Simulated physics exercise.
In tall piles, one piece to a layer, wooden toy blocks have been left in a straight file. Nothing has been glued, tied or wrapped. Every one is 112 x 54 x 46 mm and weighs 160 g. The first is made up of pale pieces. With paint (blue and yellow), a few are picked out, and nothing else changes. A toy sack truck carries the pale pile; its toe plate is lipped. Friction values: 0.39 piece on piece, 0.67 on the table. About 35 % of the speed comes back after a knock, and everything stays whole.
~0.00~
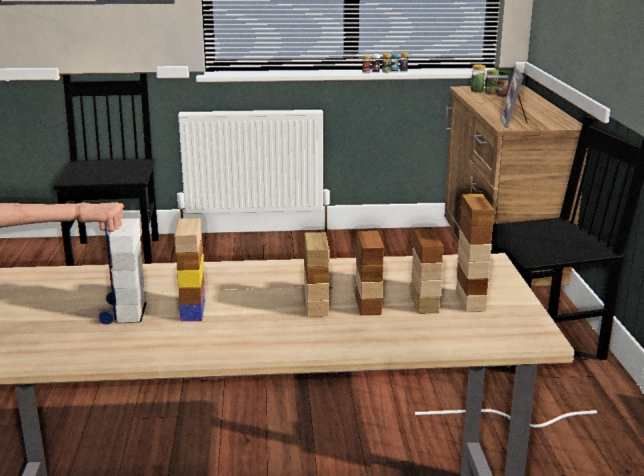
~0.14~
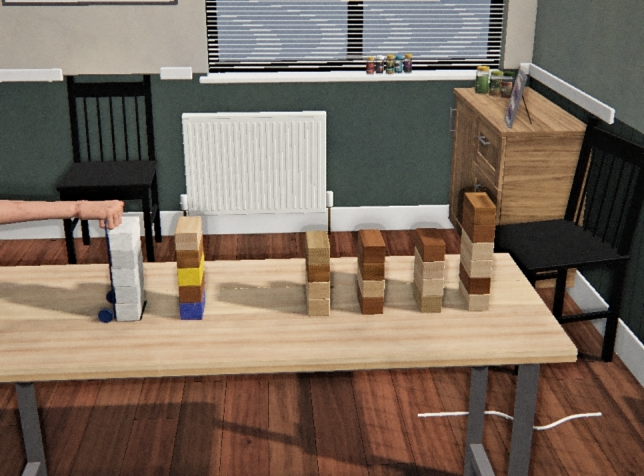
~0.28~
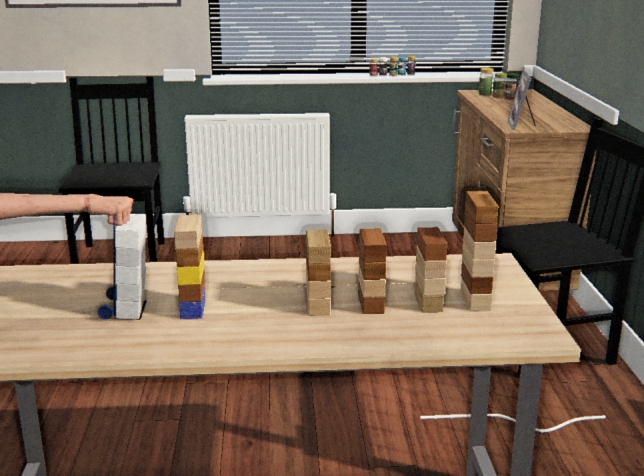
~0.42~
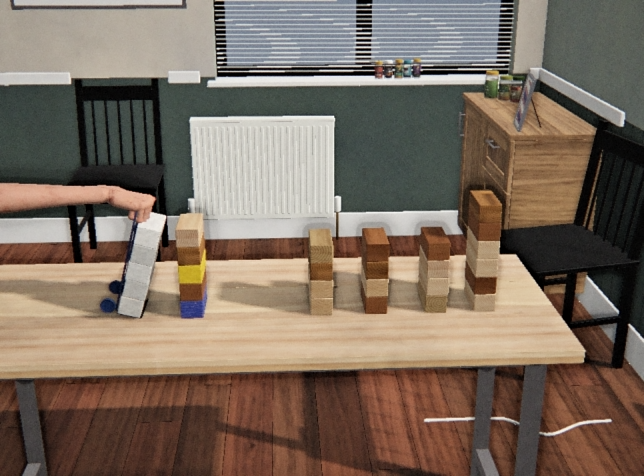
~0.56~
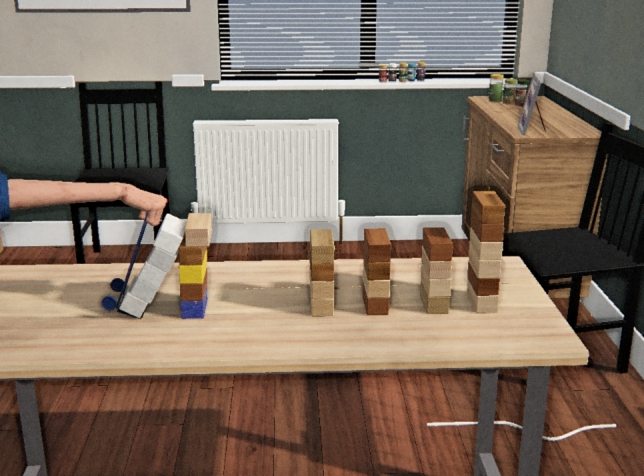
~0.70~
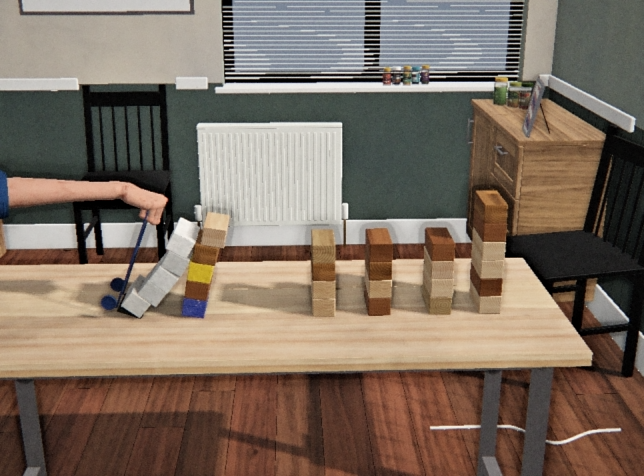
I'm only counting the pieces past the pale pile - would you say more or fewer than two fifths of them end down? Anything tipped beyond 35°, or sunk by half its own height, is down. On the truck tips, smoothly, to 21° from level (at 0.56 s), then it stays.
I would say fewer.
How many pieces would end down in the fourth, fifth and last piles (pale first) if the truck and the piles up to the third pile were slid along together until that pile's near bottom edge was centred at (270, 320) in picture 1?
Pile by pile, you'd see fourth at 0, fifth at 0 and last at 0 down.
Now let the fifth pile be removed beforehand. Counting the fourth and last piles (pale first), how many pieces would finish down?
Fourth 0, last 0.
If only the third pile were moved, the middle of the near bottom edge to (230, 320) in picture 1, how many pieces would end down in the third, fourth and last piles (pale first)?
Pile tally - third: 4, fourth: 0, last: 0.
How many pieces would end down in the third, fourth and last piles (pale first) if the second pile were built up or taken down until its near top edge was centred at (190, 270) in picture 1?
Result: Third pile 0, fourth pile 0, last pile 0.
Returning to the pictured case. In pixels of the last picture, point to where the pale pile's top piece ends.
Roughly at (287, 278).
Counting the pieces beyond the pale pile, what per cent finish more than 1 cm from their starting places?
It works out to 30 percent.
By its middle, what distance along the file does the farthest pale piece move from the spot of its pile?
It ends some 38 cm away.
Around 0.78 s, 5 of the pale pile down; none of the 23 other blocks down, 5 disturbed; blue block tipped 21°; yellow block tipped 21°.
Around 0.88 s, 5 of the pale pile down; 5 of the 23 other blocks down; yellow block tipped 46°, 24 mm lower; blue block tipped 43°.
Around 1.04 s, 5 of the pale pile down; 5 of the 23 other blocks down; yellow block on its side; blue block tipped 48°.
Finally (1.6 s), 5 of the pale pile down; 5 of the 23 other blocks down; yellow block on its side; blue block tipped 43°. That is 22 per cent. Seen by the last camera, middles, yellow block near (270, 298), blue block near (204, 296).
